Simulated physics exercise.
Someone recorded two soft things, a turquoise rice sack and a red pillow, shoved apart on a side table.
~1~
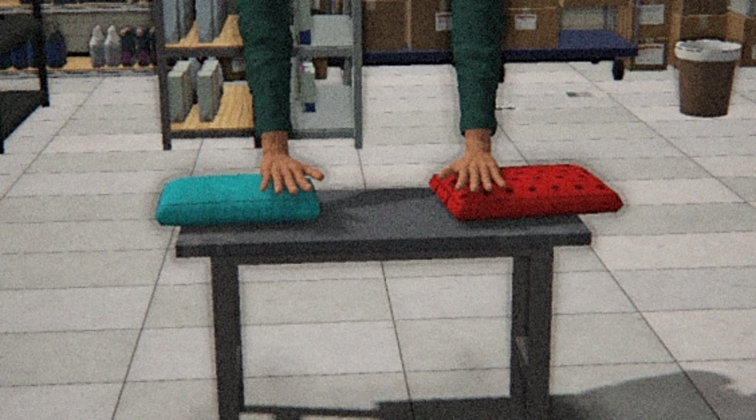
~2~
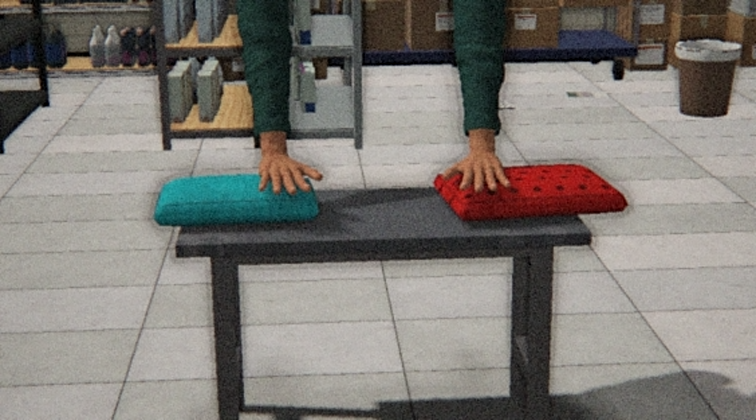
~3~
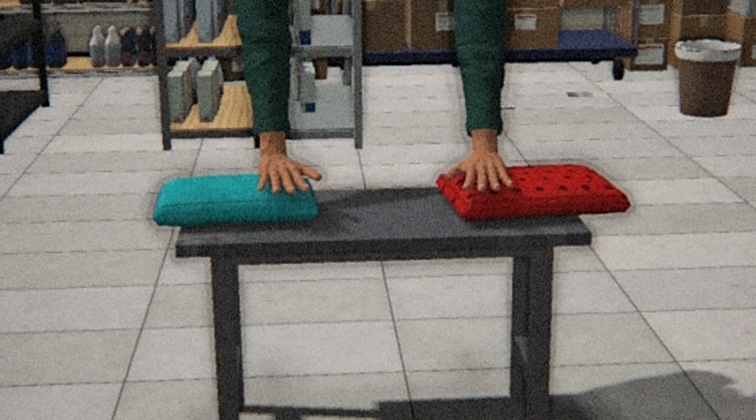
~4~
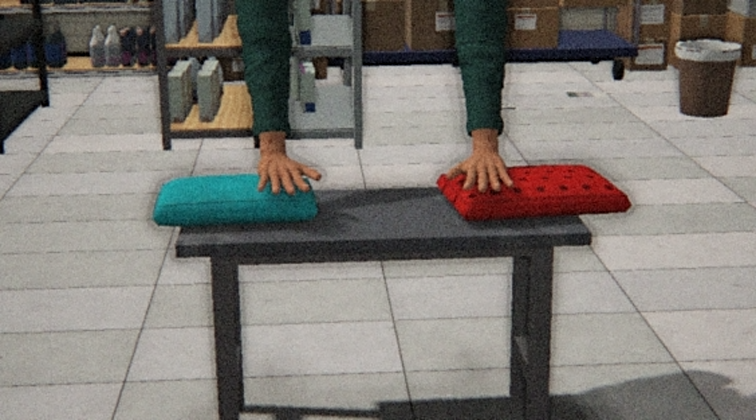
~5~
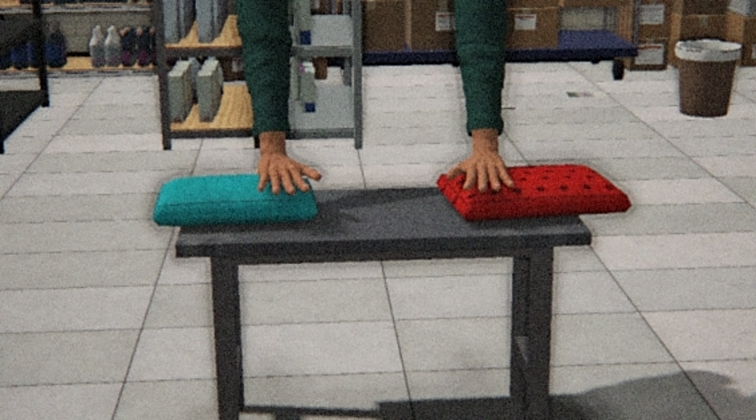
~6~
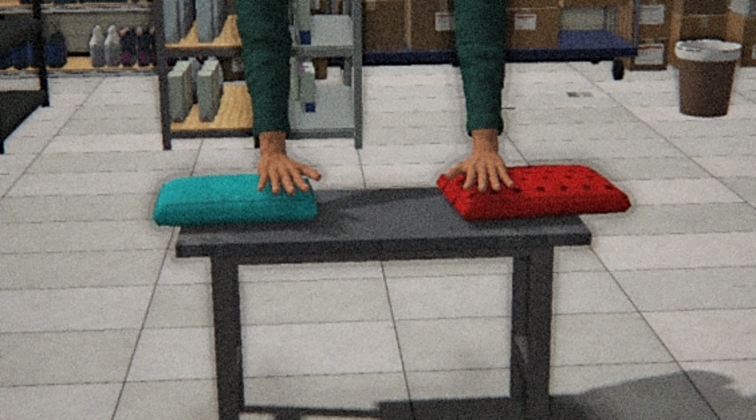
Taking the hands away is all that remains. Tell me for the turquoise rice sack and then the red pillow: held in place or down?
Turquoise rice sack: Held in place; red pillow: Held in place.
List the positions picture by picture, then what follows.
In the first picture, rice sack tip (161, 211); pillow tip (609, 196).
In the second picture, rice sack tip (160, 211); pillow tip (613, 196).
In the third picture, rice sack tip (159, 211); pillow tip (615, 197).
In the fourth picture, rice sack tip (159, 212); pillow tip (616, 197).
In the fifth picture, rice sack tip (159, 212); pillow tip (616, 197).
In the sixth picture, rice sack tip (159, 212), a small part past the edge; pillow tip (616, 197), a small part past the edge.
Then, 0.46 s on from there, rice sack as it was left; pillow as it was left.
In the end, rice sack as it was left; pillow as it was left. The turquoise rice sack stays up there and the red pillow remains on top.
